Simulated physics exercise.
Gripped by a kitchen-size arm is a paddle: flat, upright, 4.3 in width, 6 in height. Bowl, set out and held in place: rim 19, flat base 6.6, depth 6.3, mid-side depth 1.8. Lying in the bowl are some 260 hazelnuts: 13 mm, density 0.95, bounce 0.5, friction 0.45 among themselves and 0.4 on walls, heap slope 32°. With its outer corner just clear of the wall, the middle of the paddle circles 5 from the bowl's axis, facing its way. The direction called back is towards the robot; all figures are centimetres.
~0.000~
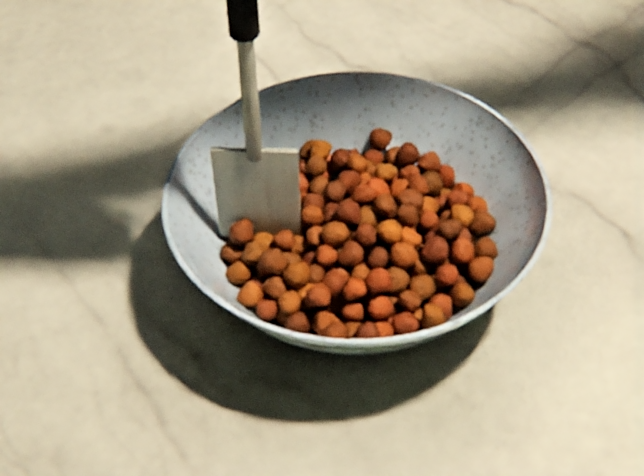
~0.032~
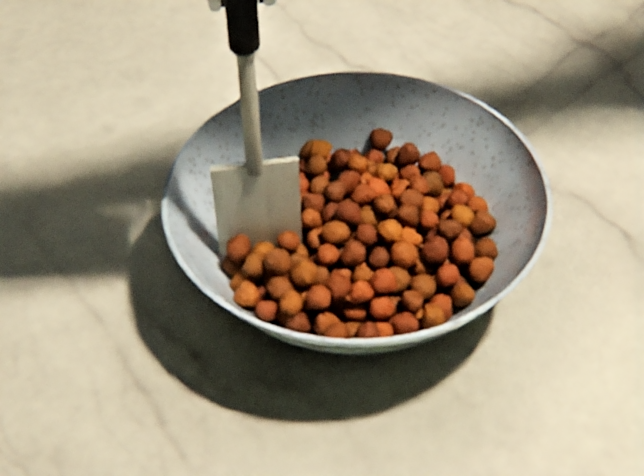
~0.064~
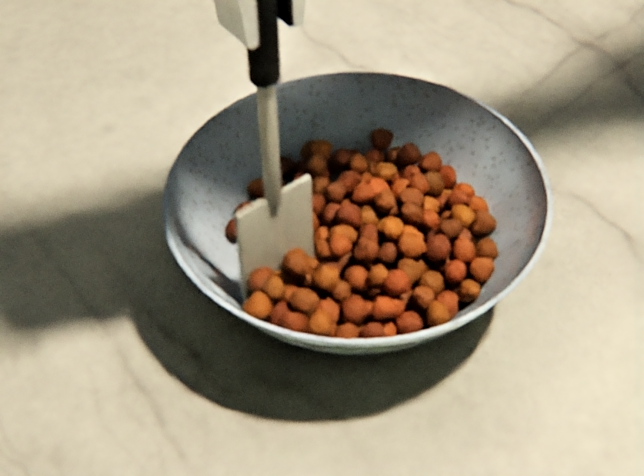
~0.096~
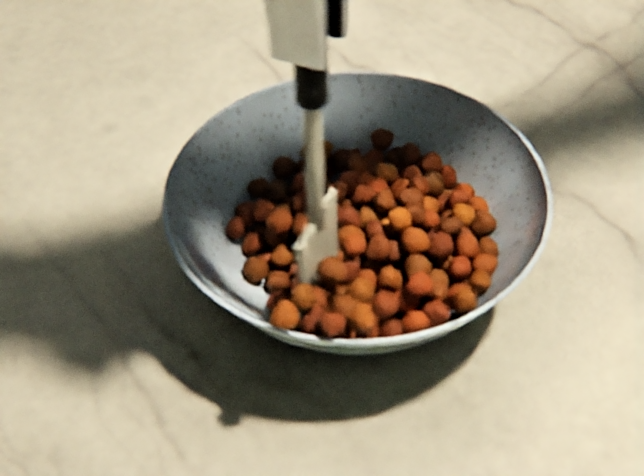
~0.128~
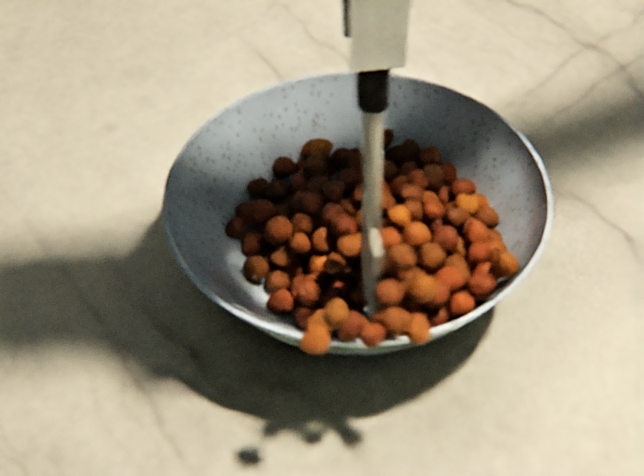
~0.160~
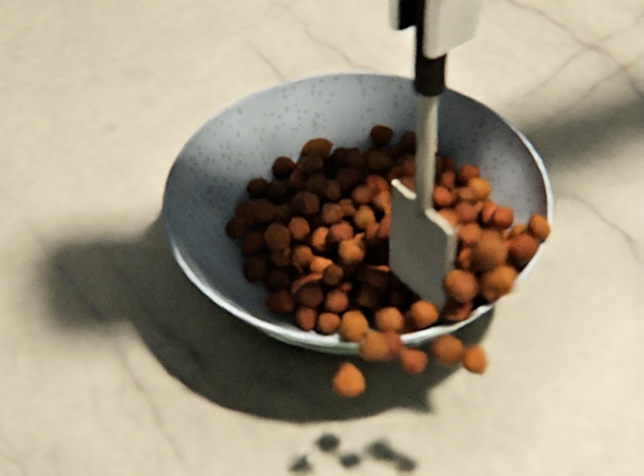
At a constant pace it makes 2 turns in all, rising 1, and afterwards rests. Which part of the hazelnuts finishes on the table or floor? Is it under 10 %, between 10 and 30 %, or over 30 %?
Over 30 %.
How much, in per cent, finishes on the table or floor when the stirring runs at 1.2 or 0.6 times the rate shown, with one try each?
I'd expect near 40 per cent, then near 20 per cent.
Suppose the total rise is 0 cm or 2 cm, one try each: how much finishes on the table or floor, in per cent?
I'd say some 50 per cent, and some 25 per cent.
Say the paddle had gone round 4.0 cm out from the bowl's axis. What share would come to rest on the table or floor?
Near 40 %.
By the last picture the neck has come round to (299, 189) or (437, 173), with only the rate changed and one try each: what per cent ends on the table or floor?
Some 15 and 40 per cent respectively.
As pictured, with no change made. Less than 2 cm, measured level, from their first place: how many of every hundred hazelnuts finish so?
Estimate: 20 per cent.
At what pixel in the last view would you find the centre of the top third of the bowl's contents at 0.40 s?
Roughly pixel (242, 228).
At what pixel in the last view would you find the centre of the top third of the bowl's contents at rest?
Close to (387, 245).
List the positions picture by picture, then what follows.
Paddle neck at (252, 126), 0° round; upper third of the load around (368, 229), from x 235 to 485, top at y 140; 256 in the bowl, in the first frame.
Paddle neck at (252, 140), 12° round; upper third of the load around (367, 232), from x 235 to 485, top at y 140, in the second frame.
Paddle neck at (271, 172), 41° round; upper third of the load around (366, 245), from x 235 to 485, top at y 140, in the third frame.
Paddle neck at (315, 194), 71° round; upper third of the load around (367, 245), from x 235 to 485, top at y 140, in the fourth frame.
Paddle neck at (372, 198), 101° round; upper third of the load around (402, 247), from x 235 to 505, top at y 135; 252 in the bowl, 4 in flight or on the tool, in the fifth frame.
Paddle neck at (424, 182), 131° round; upper third of the load around (443, 240), from x 235 to 535, top at y 135; 249 in the bowl, 7 in flight or on the tool, in the sixth frame.
By 0.40 s, 359° round, highest piece 11 above the table; 188 in the bowl, 40 on the table or floor, 28 in flight or on the tool.
By 0.65 s, 227° round, highest piece 9 above the table; 163 in the bowl, 87 on the table or floor, 6 in flight or on the tool.
By 0.97 s, 0° round, highest piece 4 above the table; 159 in the bowl, 97 on the table or floor.
By 1.67 s, 0° round, highest piece 4 above the table; 159 in the bowl, 97 on the table or floor.
Final count, 159 in the bowl, 97 on the table or floor. That is 38 % on the table or floor.
